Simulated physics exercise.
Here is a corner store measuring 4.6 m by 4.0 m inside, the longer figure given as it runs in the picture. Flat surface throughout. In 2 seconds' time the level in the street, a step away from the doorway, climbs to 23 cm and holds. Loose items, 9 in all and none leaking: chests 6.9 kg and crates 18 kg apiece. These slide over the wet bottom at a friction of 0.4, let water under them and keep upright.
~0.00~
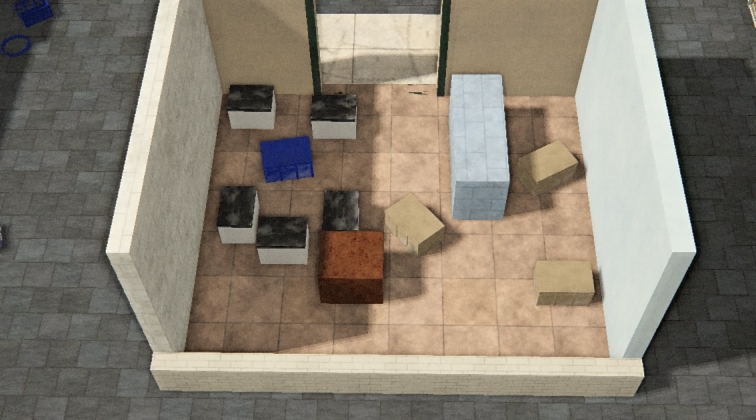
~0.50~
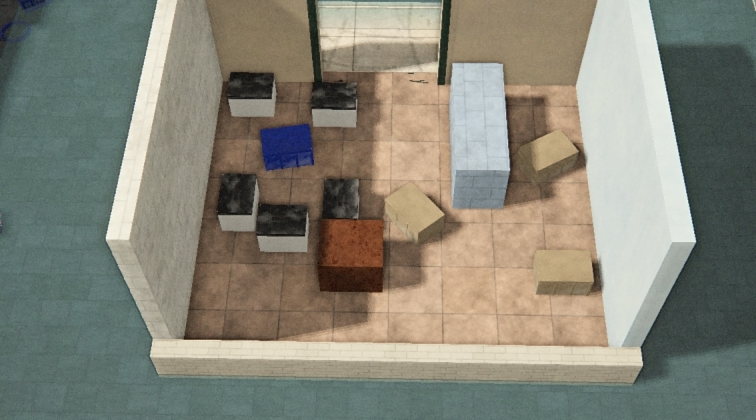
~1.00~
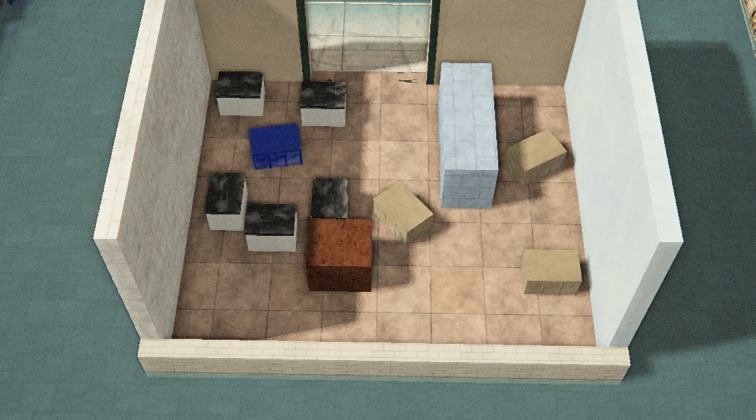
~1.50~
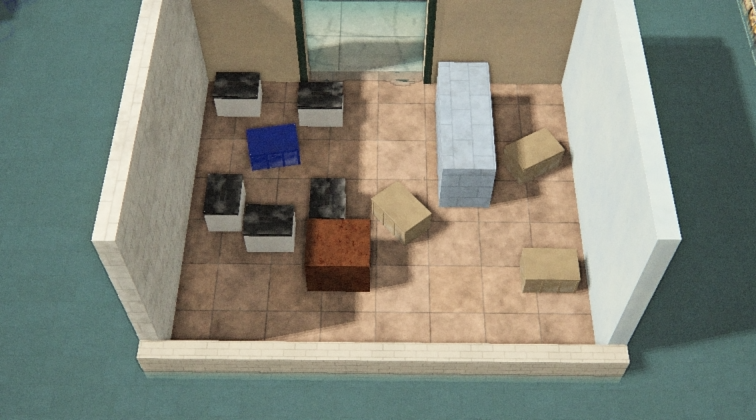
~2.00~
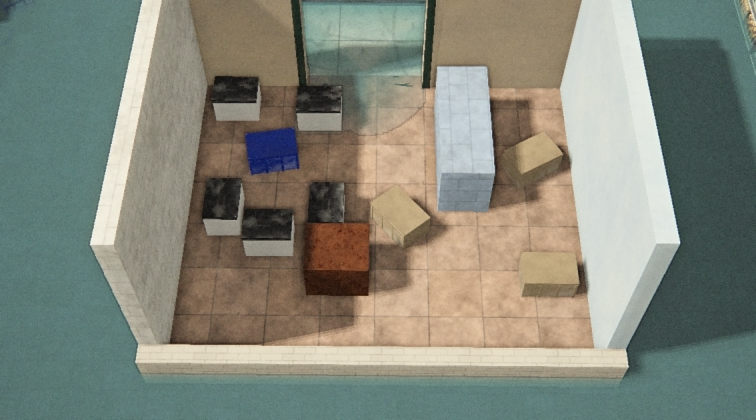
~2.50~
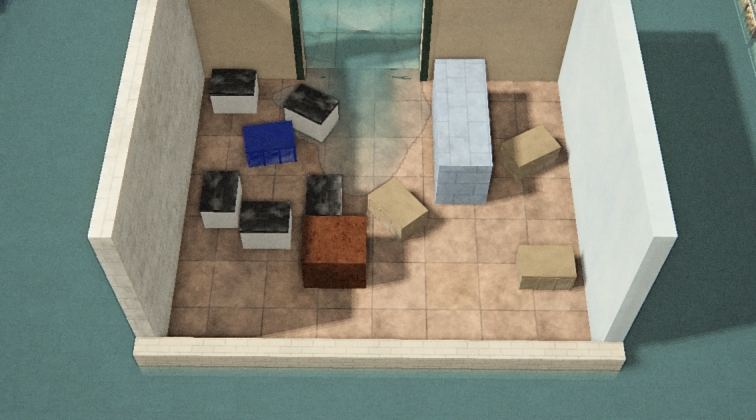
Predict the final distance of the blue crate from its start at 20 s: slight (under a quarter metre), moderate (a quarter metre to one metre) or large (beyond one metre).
Moderate.
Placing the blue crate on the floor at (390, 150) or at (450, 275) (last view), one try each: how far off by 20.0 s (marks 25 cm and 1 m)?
In that order: It goes a long way; it goes a long way.
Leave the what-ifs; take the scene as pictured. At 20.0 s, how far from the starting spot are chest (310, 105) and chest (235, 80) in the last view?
In that order: 250 cm, 100 cm.
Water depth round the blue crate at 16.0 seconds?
12 cm or so.
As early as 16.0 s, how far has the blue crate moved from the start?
Shift by then: About 50 cm.
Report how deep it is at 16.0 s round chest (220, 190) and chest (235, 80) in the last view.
Close to 14 and 16 centimetres.
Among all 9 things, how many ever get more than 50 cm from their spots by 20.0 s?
Tally: 9.
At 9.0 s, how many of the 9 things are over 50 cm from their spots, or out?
Answer: 8.
After 4.0 s the blue crate is near (250, 149), 0.3 m from its start, aground; 2 afloat.
After 9.0 s the blue crate is near (237, 101), 0.7 m from its start, aground; 6 afloat.
After 16.0 s the blue crate is near (228, 123), 0.5 m from its start, afloat; 9 afloat.
After 20.0 s the blue crate is near (294, 166), 0.6 m from its start, afloat; 9 afloat.
